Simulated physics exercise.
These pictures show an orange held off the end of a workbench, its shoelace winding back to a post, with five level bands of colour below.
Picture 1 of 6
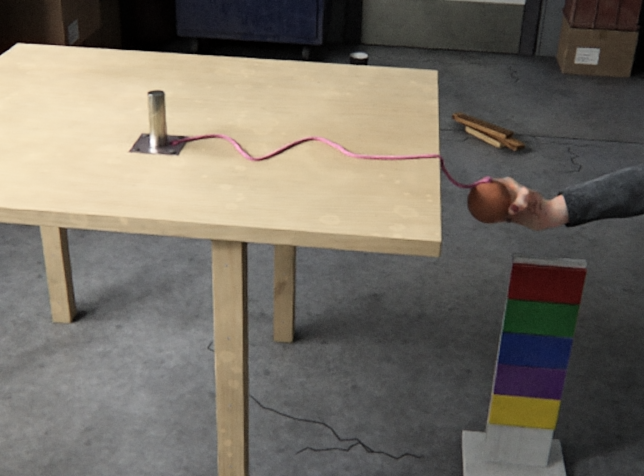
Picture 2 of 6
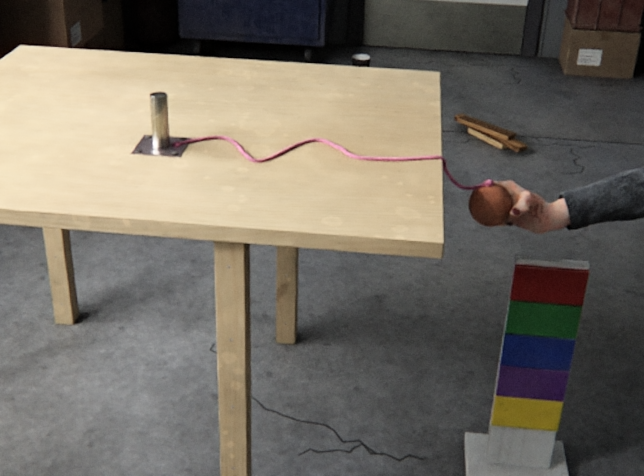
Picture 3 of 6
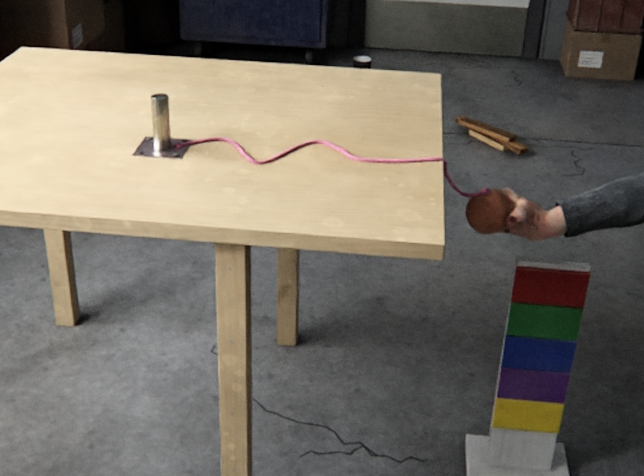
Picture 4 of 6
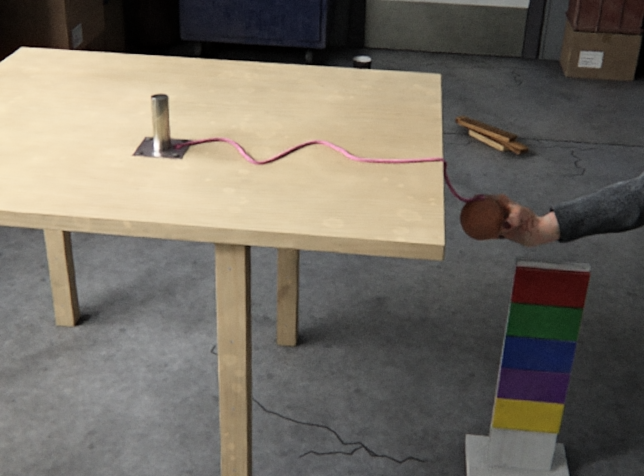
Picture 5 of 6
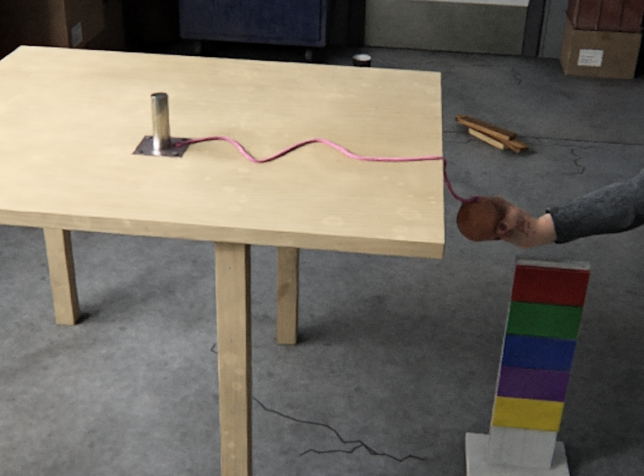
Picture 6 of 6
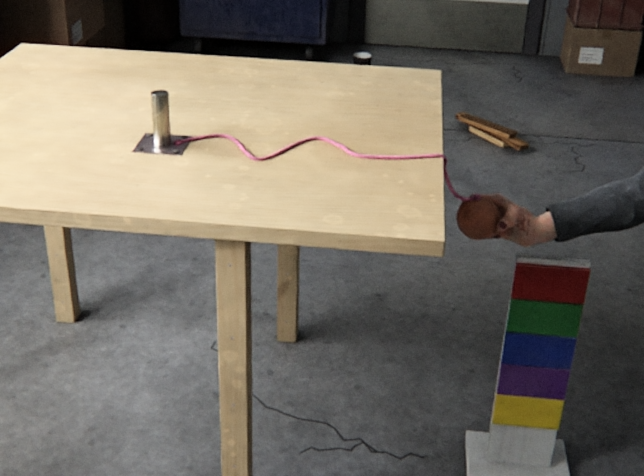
Orange ball held by a hand shifting slightly left and down beside a table, its wavy pink cord staying nearly still.
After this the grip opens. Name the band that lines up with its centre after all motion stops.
Green.
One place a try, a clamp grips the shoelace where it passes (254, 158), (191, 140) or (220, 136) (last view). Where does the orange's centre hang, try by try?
First try near (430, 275), second near (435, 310), third near (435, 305).
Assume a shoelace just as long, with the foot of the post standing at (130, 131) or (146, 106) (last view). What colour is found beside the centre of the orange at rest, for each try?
The first case gives red, the second gives red.
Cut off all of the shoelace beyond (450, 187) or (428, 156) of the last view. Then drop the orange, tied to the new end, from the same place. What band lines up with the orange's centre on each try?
Red; none, it hangs higher.
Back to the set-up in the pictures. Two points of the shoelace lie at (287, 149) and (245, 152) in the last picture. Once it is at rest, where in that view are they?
Around (338, 152), then around (276, 149).
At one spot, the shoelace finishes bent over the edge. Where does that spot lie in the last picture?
Look near (364, 156).
A little later, orange near (404, 307); level with green.
Next, orange near (443, 311); level with green.
When it is over, orange near (433, 312); level with green. Its centre hangs level with the green band.
